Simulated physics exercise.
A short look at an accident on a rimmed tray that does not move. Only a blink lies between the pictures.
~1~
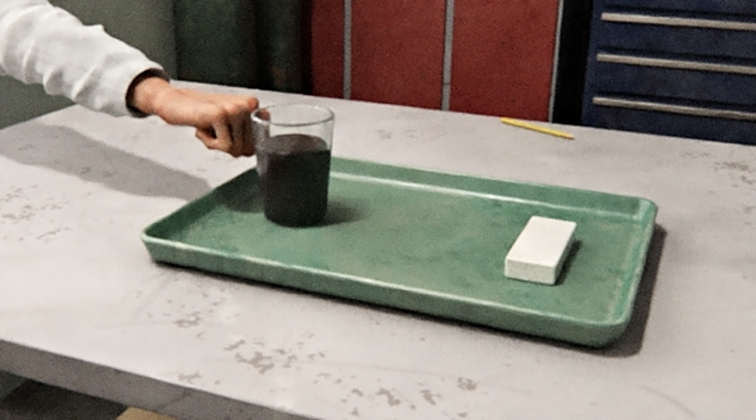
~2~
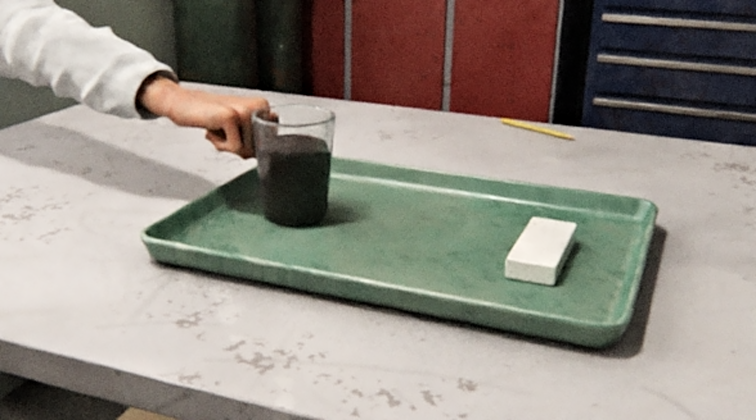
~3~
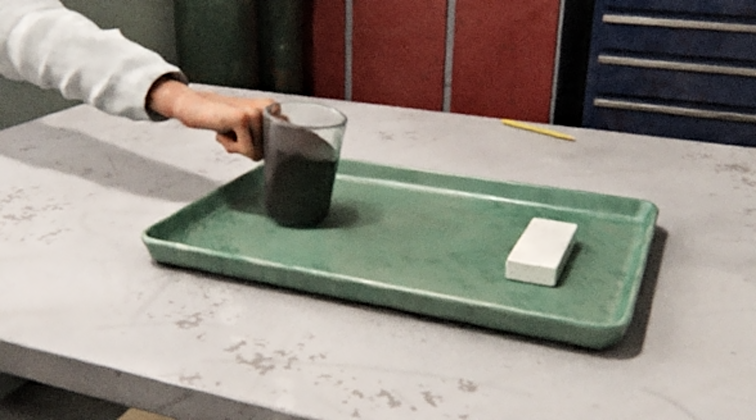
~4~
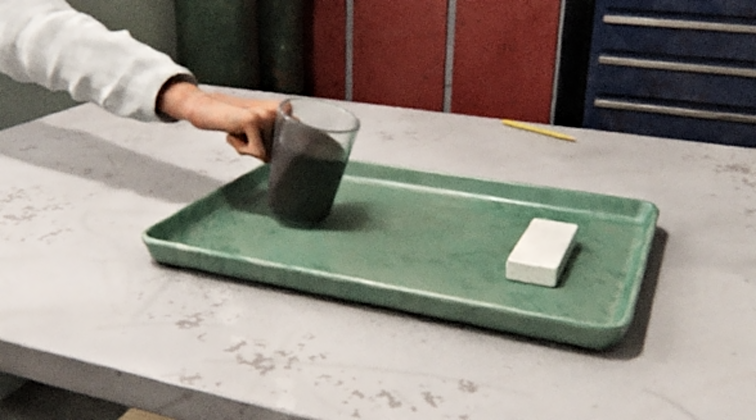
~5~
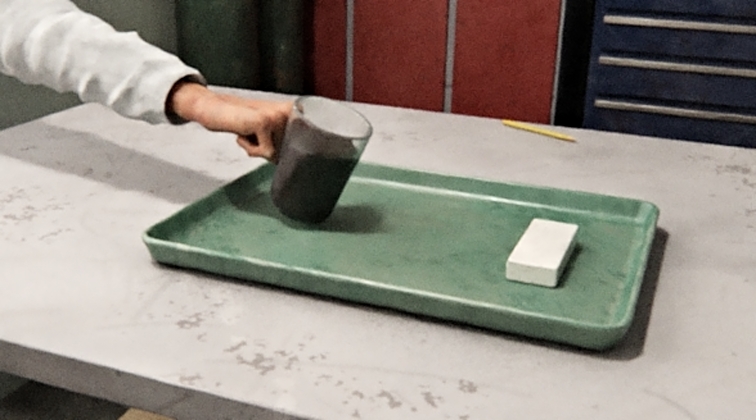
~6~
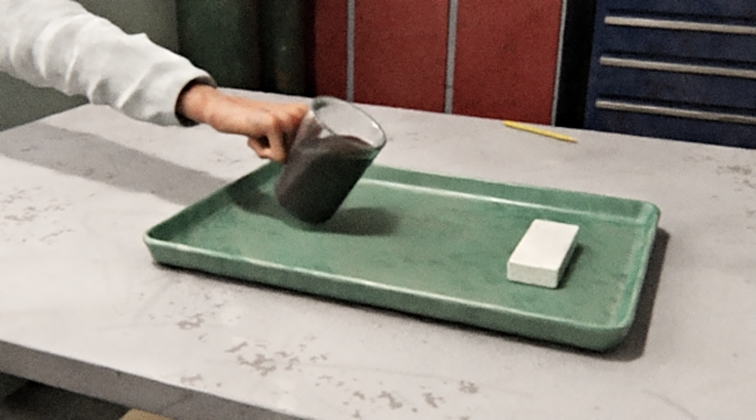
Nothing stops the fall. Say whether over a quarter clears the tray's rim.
After the fall under a quarter gets off the tray.
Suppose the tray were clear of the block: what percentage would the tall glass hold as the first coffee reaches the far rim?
Close to 45 per cent.
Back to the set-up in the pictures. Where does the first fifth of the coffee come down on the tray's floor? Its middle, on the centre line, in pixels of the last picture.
Around (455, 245).
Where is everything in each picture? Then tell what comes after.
In the first frame, tilt 0°; right rim (329, 121); surface from (266, 137) to (327, 146); the tray's far rim is at (642, 255); a block is fixed to the tray further along.
In the second frame, tilt 0°; right rim (330, 121); surface from (266, 138) to (328, 146).
In the third frame, tilt 7°; right rim (342, 125); surface from (276, 122) to (333, 152).
In the fourth frame, tilt 14°; right rim (355, 130); surface from (286, 118) to (345, 152).
In the fifth frame, tilt 21°; right rim (367, 137); surface from (293, 137) to (358, 150).
In the sixth frame, tilt 29°; right rim (380, 147); surface from (299, 145) to (374, 148).
A moment on, the tall glass lies on its side and 88 per cent is in the glass, 11 on the tray and 2 above or beyond its rim.
Next, the tall glass lies on its side and 46 per cent is in the glass, 46 on the tray and 8 above or beyond its rim.
Then the tall glass lies on its side and 27 per cent is in the glass, 50 on the tray and 23 above or beyond its rim.
Later the tall glass lies on its side and 14 per cent is in the glass, 82 on the tray and 4 above or beyond its rim.
At rest 96 per cent is held by tray and glass, 4 is off the tray.
